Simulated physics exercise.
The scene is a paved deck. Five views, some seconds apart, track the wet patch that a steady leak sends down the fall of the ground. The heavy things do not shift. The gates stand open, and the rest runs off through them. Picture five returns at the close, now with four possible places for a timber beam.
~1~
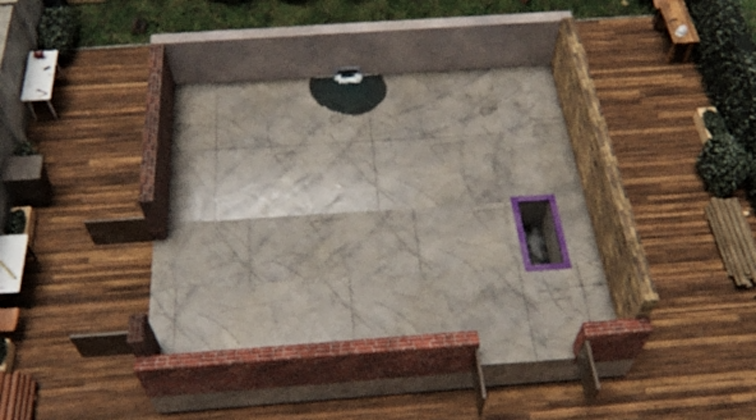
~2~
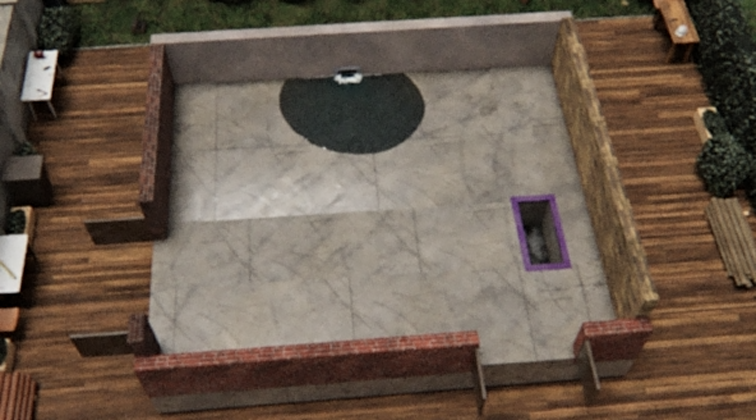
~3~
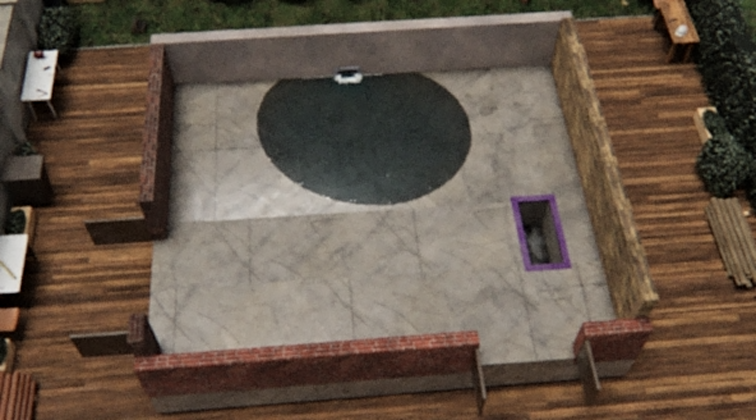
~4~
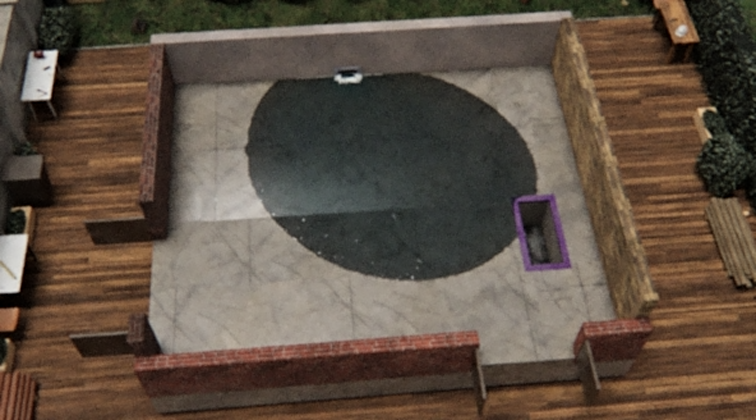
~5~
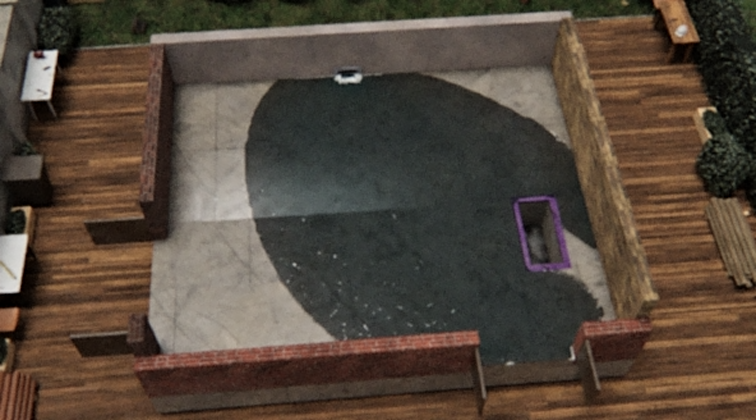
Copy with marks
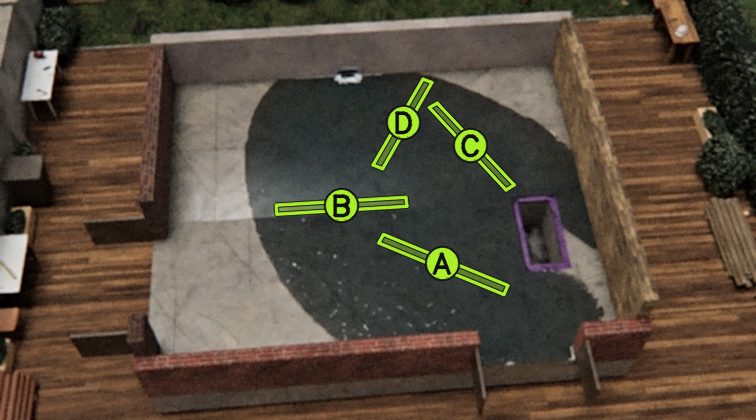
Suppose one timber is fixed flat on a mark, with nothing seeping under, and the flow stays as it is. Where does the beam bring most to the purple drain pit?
B beats the others.
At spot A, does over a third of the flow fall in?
Yes.
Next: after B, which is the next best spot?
That is spot A.
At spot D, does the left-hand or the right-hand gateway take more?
The right one.
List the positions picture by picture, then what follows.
Outfall at (347, 72); purple drain pit at (540, 232); open gate at (523, 349); open gate at (164, 292); water covers 3 % of the ground and shows as far out as (336, 109); purple drain pit still dry.
Water covers 9 % of the ground and shows as far out as (400, 140); purple drain pit still dry.
Water covers 21 % of the ground and shows as far out as (444, 181); purple drain pit still dry.
Water covers 40 % of the ground and shows as far out as (480, 259); purple drain pit still dry.
Water covers 61 % of the ground and shows as far out as (577, 302); purple drain pit taking water.
On the marked copy, A from (381, 238) to (505, 290); B from (276, 209) to (406, 201); C from (433, 105) to (510, 187); D from (377, 166) to (427, 80).
Choosing A, about 42 % of the stream runs into the purple drain pit, about 58 % out by the gates.
Choosing B, about 56 % of the stream runs into the purple drain pit, about 44 % out by the gates.
Choosing C, about 28 % of the stream runs into the purple drain pit, about 72 % out by the gates.
Choosing D, about 27 % of the stream runs into the purple drain pit, about 72 % out by the gates.
